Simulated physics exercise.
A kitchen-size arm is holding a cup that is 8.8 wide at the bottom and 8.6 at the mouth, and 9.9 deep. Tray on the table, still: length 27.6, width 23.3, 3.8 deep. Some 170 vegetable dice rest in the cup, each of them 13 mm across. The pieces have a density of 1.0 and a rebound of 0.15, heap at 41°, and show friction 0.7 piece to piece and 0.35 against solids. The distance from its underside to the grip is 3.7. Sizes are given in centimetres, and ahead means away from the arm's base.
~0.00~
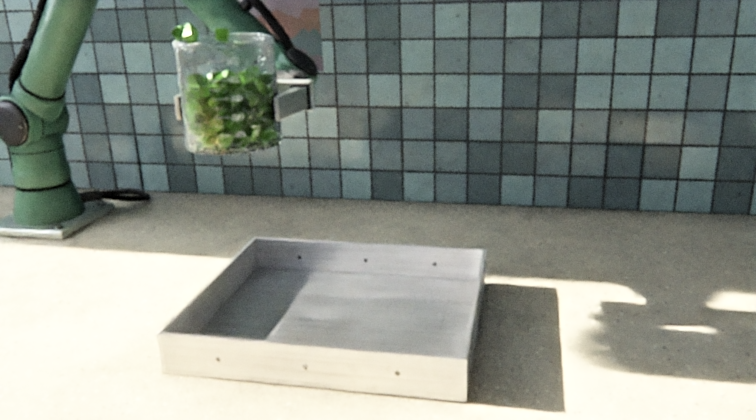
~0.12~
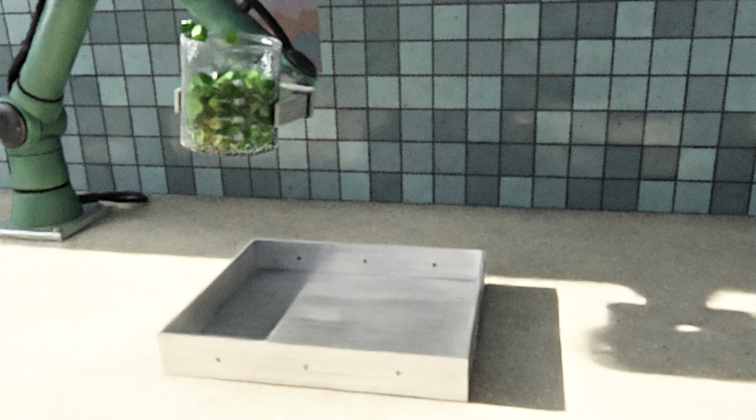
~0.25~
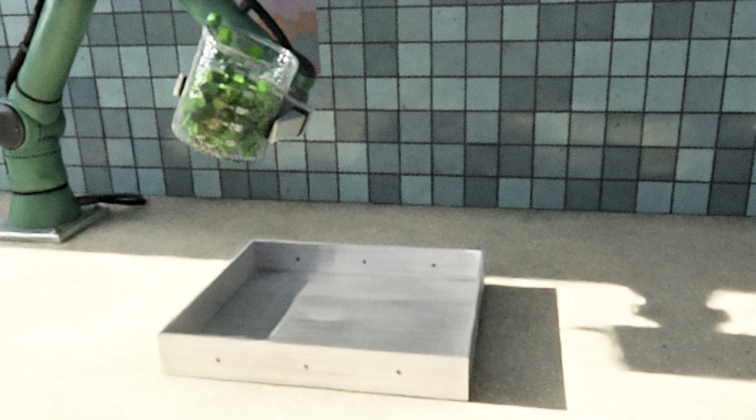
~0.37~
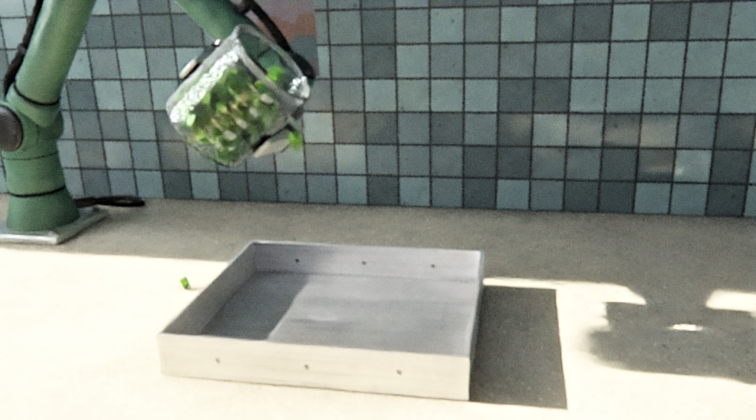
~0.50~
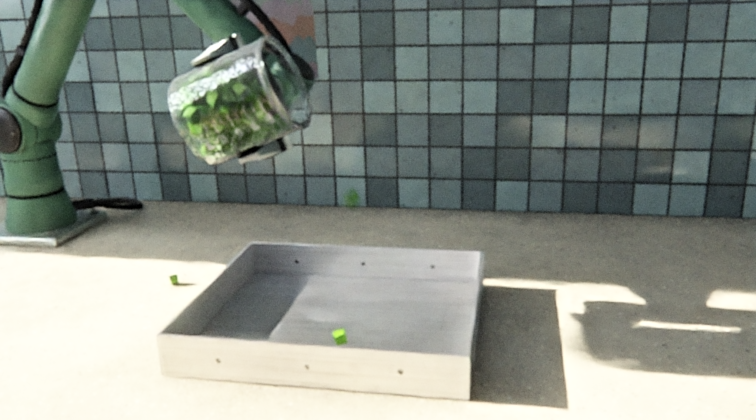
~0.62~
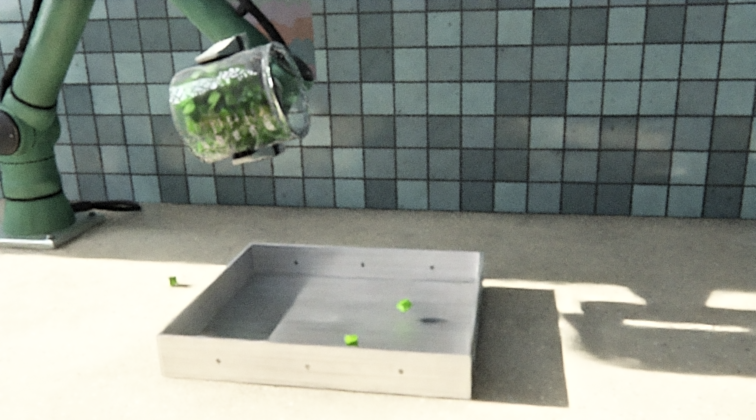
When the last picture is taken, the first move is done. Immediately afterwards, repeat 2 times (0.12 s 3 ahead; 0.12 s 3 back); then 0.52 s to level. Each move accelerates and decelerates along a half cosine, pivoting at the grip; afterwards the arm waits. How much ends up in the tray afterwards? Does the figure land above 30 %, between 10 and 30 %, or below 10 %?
The figure lands between 10 and 30 %.
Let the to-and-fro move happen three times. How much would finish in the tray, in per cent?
It would come to around 20 %.
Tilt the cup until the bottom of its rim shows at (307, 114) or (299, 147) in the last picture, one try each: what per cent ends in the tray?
About 0 and 40 per cent.
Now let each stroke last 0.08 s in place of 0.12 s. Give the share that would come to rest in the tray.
Estimate for that case: 35 %.
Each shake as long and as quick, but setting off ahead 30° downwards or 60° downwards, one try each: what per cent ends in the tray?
First try about 5 %, second try about 0 %.
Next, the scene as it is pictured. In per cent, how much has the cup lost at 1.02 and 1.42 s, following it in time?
Around 10 % and around 15 %.
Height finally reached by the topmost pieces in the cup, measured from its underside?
Around 8.5 cm above the underside.
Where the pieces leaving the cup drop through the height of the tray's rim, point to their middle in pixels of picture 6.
Centre: About (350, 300).
After 1.02 s, tilted 75° forward, highest piece 25 above the table; 154 in the cup, 14 in the tray, 1 on the table or floor, 1 in flight or on a rim.
After 1.42 s, tilted 24° forward, highest piece 28 above the table; 146 in the cup, 23 in the tray, 1 on the table or floor.
After 1.82 s, level, highest piece 28 above the table; 146 in the cup, 23 in the tray, 1 on the table or floor.
After 2.87 s, level, highest piece 28 above the table; 146 in the cup, 23 in the tray, 1 on the table or floor.
At rest, 146 in the cup, 23 in the tray, 1 on the table or floor. That is 14 % in the tray.
